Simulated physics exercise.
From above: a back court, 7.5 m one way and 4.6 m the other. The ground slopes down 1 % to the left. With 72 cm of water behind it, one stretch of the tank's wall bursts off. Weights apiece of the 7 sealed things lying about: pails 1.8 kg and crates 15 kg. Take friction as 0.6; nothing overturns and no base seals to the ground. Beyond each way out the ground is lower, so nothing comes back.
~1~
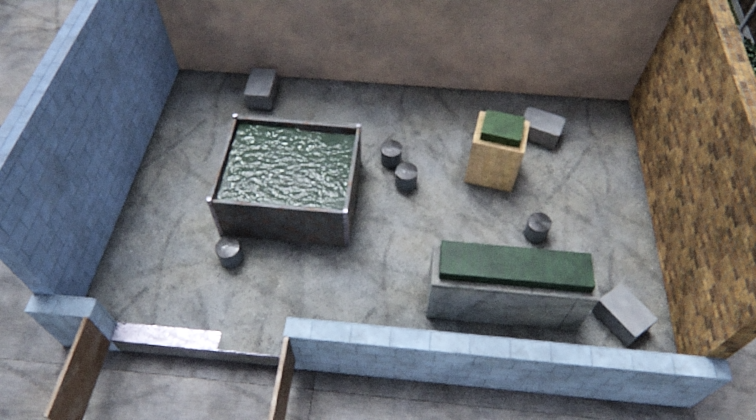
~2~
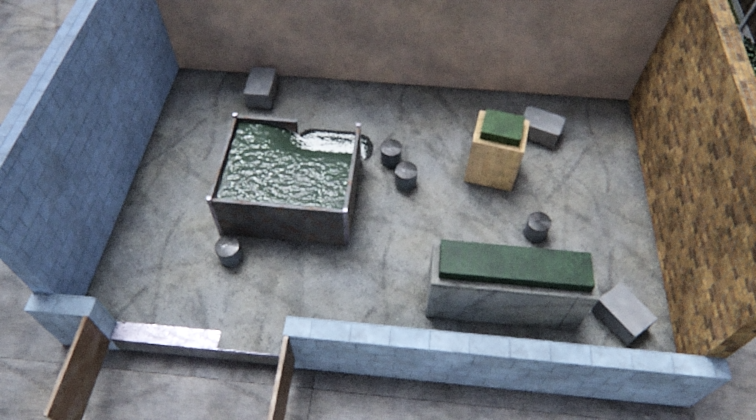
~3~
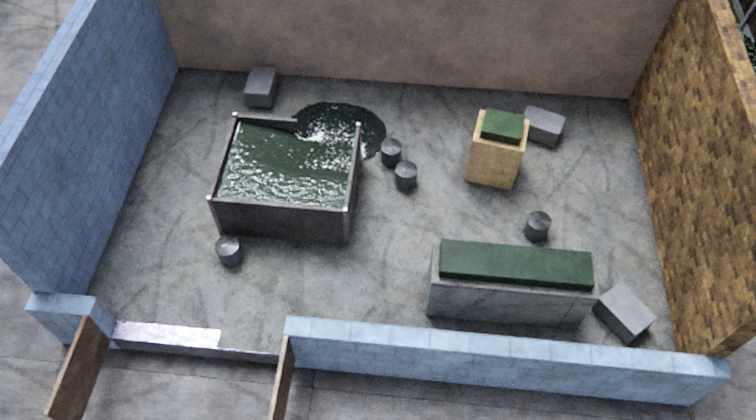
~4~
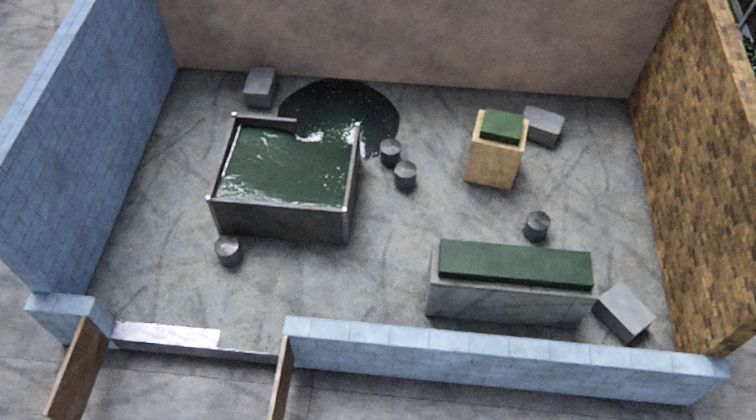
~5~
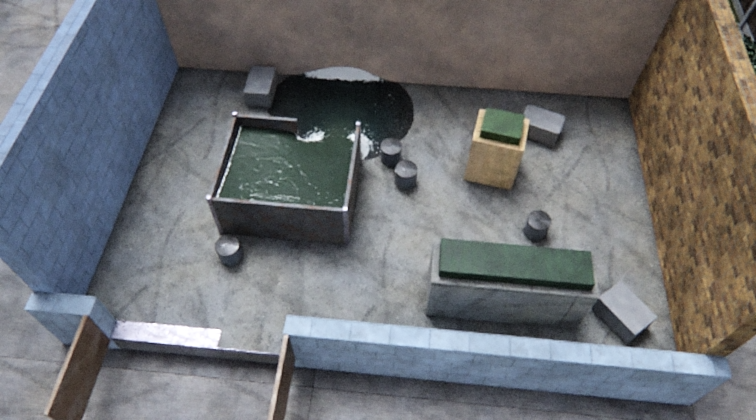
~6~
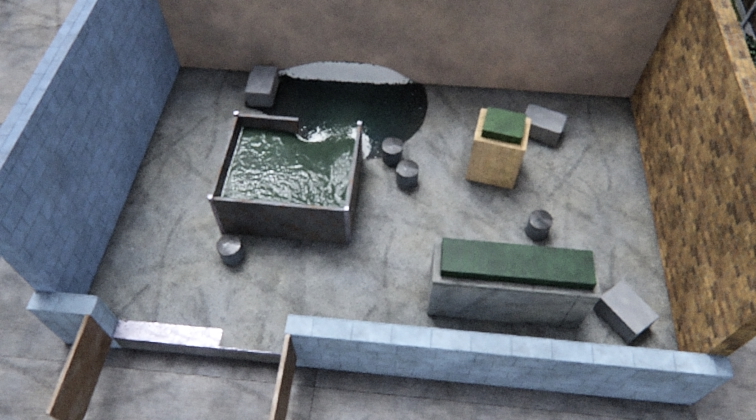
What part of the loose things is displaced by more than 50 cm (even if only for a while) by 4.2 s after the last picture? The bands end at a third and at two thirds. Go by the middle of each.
Share: Not even a third.
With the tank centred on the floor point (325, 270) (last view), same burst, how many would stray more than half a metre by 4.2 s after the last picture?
Then 3.
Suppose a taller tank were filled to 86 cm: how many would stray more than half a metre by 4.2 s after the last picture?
In that case 2 of them.
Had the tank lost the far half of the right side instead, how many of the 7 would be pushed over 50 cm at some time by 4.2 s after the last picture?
In that case 3 of them.
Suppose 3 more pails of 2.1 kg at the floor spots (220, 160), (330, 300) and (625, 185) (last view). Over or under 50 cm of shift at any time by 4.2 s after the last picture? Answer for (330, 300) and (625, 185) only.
In turn: Short of it, over.
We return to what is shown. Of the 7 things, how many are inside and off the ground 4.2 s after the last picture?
At that moment 0.
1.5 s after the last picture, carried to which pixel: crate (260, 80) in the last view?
Near (212, 110).
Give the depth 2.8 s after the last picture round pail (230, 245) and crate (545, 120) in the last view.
Roughly 0 and 7 cm.
Then, 0.4 s after the last picture 0 of 7 are over 50 cm from their spots; 0 afloat.
Then, 1.5 s after the last picture 1 of 7 are over 50 cm from their spots; 0 afloat.
Then, 2.8 s after the last picture 2 of 7 are over 50 cm from their spots; 1 afloat.
Then, 4.2 s after the last picture 2 of 7 are over 50 cm from their spots, and 2 have been at some point; 0 afloat.
